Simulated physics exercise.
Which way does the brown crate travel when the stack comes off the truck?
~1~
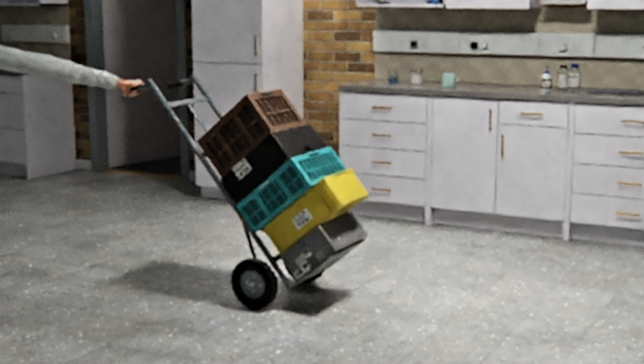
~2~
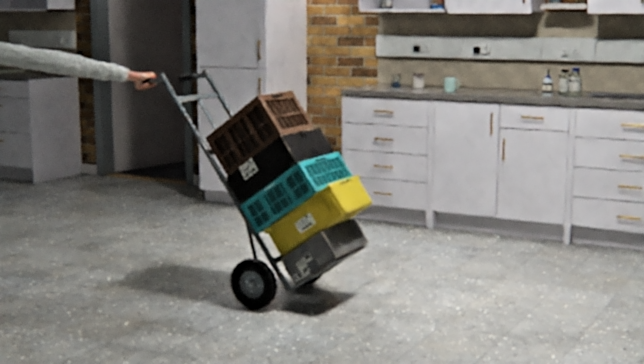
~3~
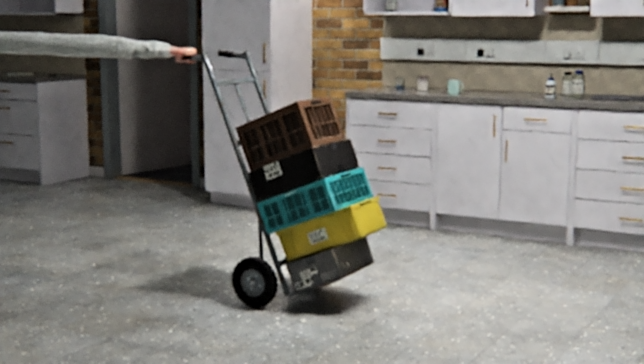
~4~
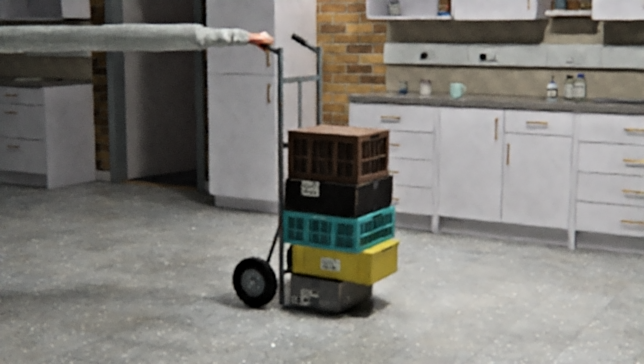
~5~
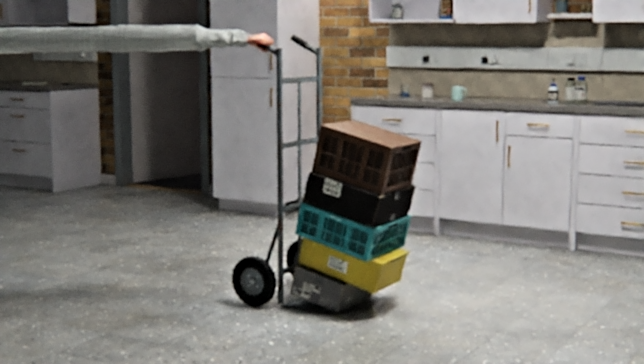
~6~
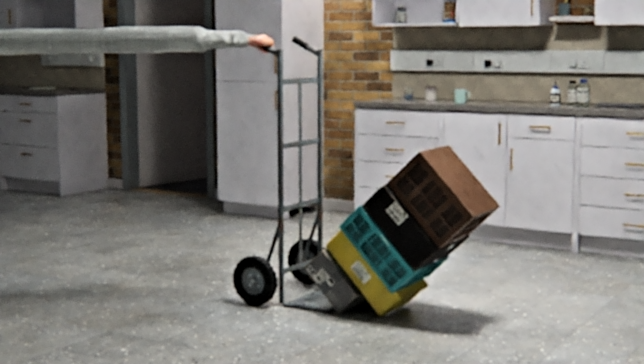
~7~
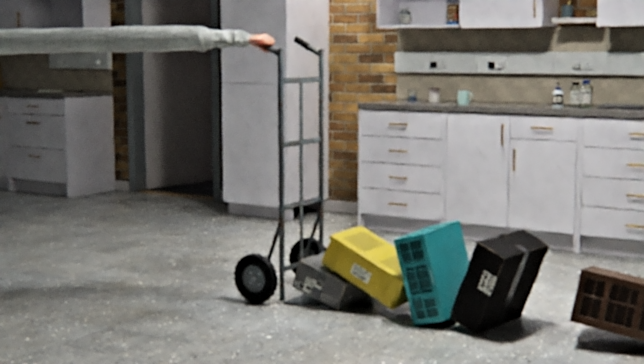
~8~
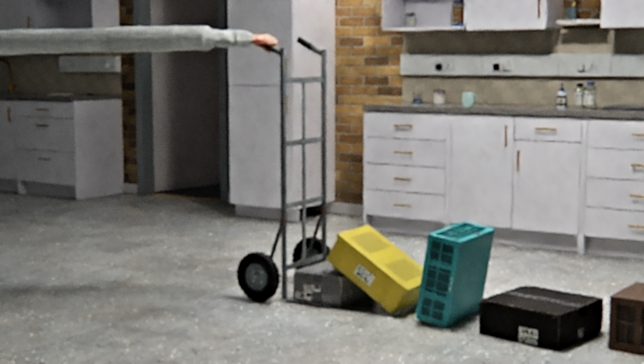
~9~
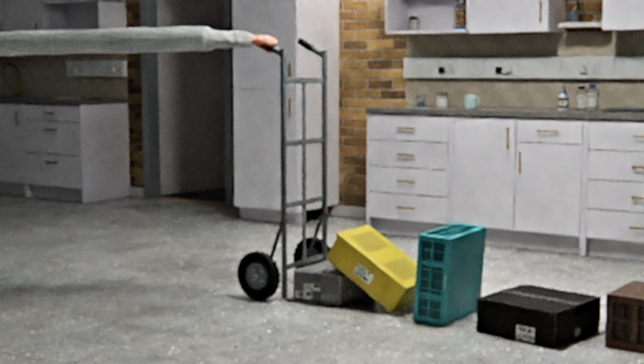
The brown crate moves to the right, away from the truck, and ends up on the floor at the far right.
